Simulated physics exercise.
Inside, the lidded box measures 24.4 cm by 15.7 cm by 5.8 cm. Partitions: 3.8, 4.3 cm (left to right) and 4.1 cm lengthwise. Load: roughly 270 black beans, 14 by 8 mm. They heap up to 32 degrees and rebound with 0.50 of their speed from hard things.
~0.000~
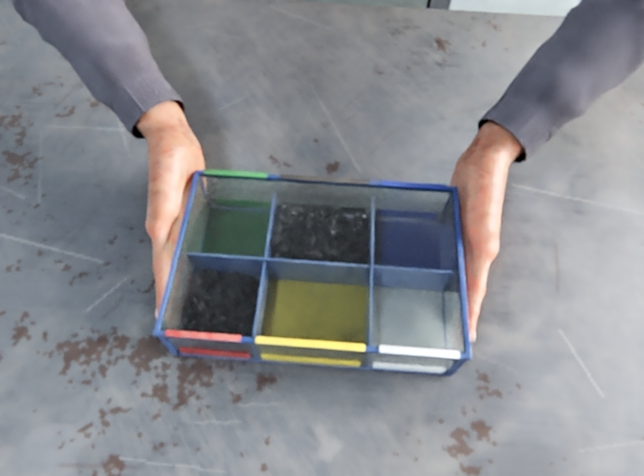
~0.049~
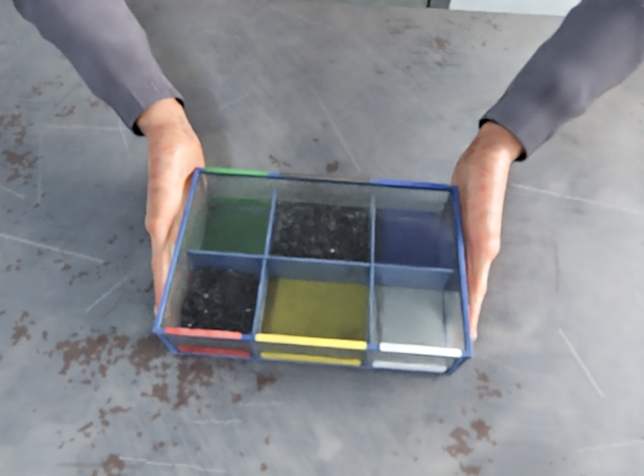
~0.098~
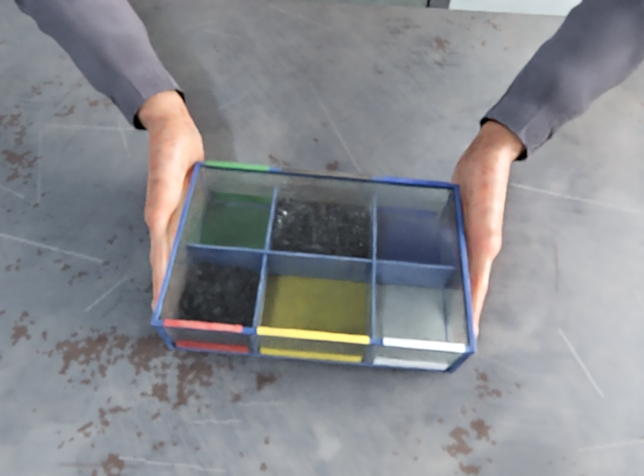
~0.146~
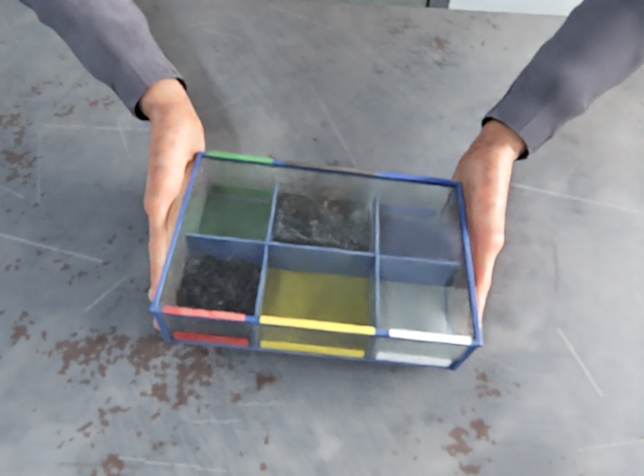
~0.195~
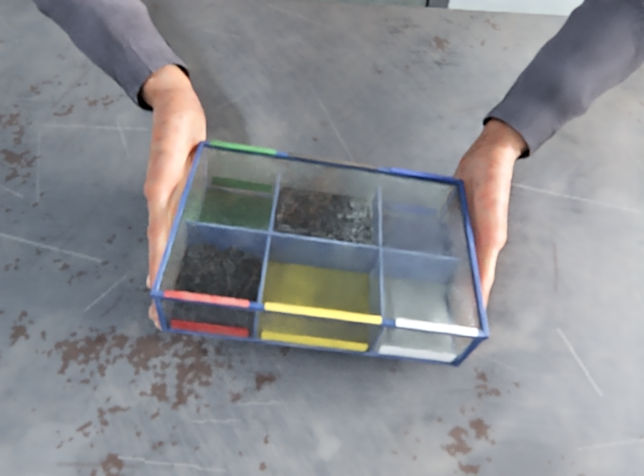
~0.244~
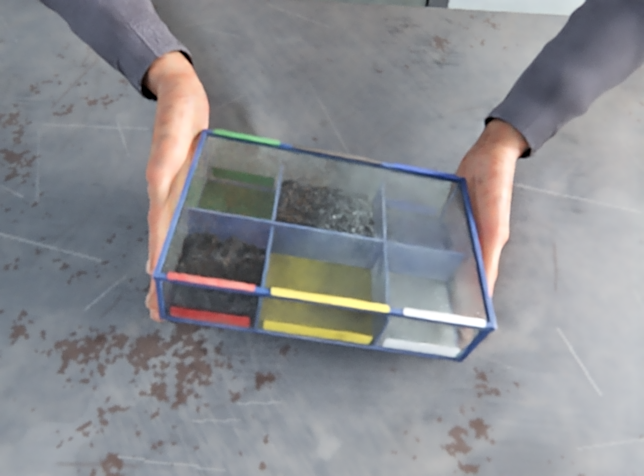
Two hands steadily tilt a clear, divided box of small black pieces, raising its front-left corner.
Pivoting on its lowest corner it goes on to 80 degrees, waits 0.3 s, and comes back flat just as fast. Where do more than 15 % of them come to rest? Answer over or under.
Red compartment: Over; blue compartment: Under; green compartment: Under; yellow compartment: Under; white compartment: Under; black compartment: Over.
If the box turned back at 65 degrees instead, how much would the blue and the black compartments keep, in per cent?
Blue 0, black 65.
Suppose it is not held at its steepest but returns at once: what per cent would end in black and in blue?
In that case black 70; blue 5.
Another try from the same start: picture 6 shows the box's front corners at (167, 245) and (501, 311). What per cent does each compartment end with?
Red 20, blue 10, green 0, yellow 0, white 0, black 70.
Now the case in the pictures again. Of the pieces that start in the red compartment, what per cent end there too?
Some 60 per cent.
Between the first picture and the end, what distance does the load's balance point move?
Roughly 3.5 cm.
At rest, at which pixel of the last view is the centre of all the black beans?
At about (323, 238).
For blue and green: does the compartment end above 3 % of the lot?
Blue yes, green no.
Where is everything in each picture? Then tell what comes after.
Box tilt 0 degrees, front corners at (160, 331) and (465, 354); red 35 %, black 65 %, in the first picture.
Box tilt 1 degrees, front corners at (159, 329) and (466, 352), in the second picture.
Box tilt 3 degrees, front corners at (158, 321) and (470, 348), lowest corner right back, in the third picture.
Box tilt 7 degrees, front corners at (157, 308) and (476, 341), lowest corner right back, in the fourth picture.
Box tilt 11 degrees, front corners at (157, 292) and (482, 333), lowest corner right back, in the fifth picture.
Box tilt 14 degrees, front corners at (160, 274) and (489, 325), lowest corner right back; red 35 %, black 65 %. The box's pace is about 80 degrees a second, in the sixth picture.
After 1.30 s, tilt 80 degrees; red 25 %, blue 5 %, black 65 %.
Then, at 2.00 s, tilt 41 degrees; red 25 %, blue 10 %, black 70 %.
After 2.74 s, tilt 0 degrees; red 25 %, blue 10 %, black 70 %.
In the end, at 3.2 s, red 25 %, blue 10 %, green 0 %, yellow 0 %, white 0 %, black 70 %.
